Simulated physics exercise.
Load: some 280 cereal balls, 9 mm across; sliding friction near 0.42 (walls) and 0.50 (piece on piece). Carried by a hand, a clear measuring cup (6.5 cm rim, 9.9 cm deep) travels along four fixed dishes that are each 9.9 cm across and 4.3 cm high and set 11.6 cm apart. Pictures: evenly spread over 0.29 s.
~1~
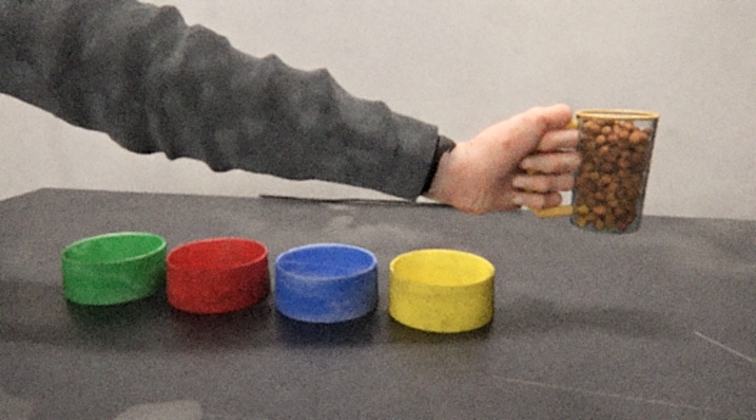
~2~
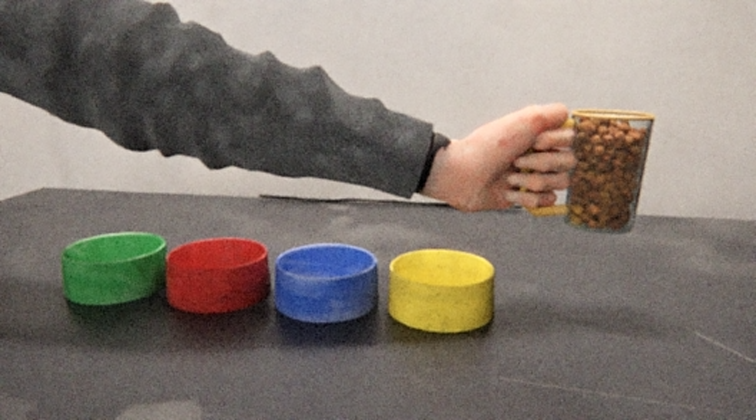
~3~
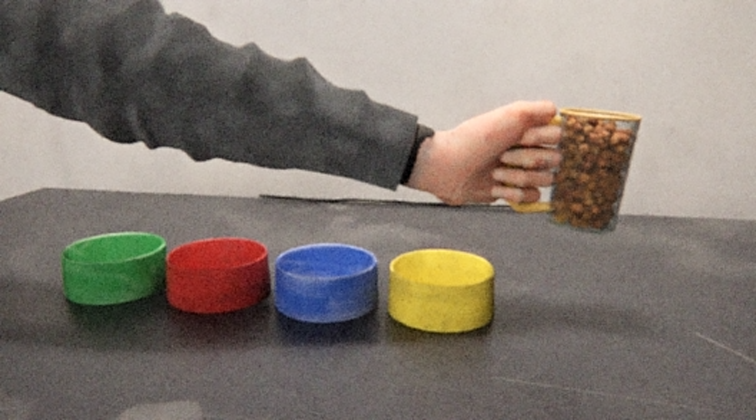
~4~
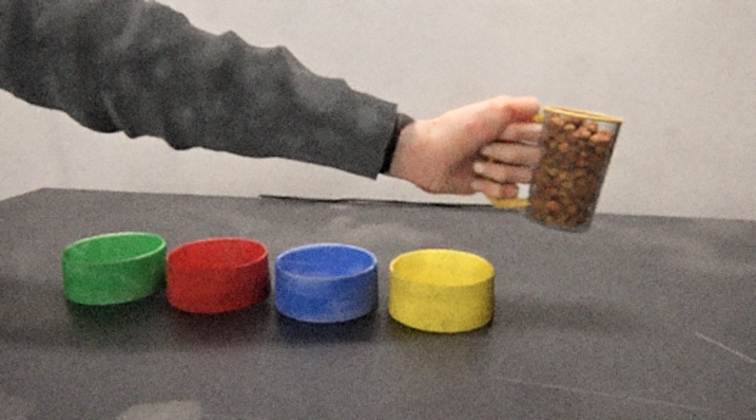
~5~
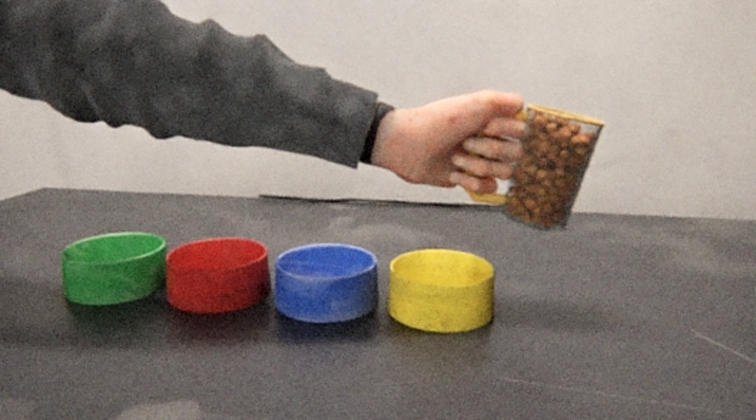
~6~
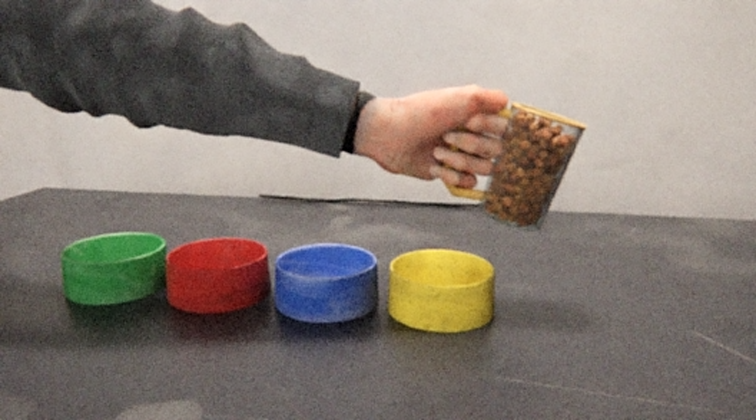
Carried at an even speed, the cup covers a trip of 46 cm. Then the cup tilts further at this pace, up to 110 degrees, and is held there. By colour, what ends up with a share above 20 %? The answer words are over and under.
Red: Over. Blue: Under. Green: Under. Yellow: Under. Counter: Under.
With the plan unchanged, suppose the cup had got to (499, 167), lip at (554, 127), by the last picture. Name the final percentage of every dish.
It'd finish with red at 100, blue at 0, green at 0 and yellow at 0.
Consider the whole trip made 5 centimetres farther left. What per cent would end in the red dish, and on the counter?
The red one would get 20 and the counter 40.
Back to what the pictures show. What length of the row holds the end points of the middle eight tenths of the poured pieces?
Close to 6 centimetres along the dishes.
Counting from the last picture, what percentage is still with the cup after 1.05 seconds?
Close to 100 % of the load.
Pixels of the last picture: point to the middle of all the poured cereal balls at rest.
Close to pixel (215, 271).
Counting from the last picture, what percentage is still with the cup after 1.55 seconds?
Roughly 65 per cent of the load.
Then, 0.63 s after the last picture, tilt 60 degrees; cup holds 100 %.
Then, 1.05 s after the last picture, tilt 89 degrees; cup holds 100 %.
Then, 1.55 s after the last picture, tilt 110 degrees; cup holds 65 %, red 25 %.
In the end, red 100 %, blue 0 %, green 0 %, yellow 0 %, counter 0 %.
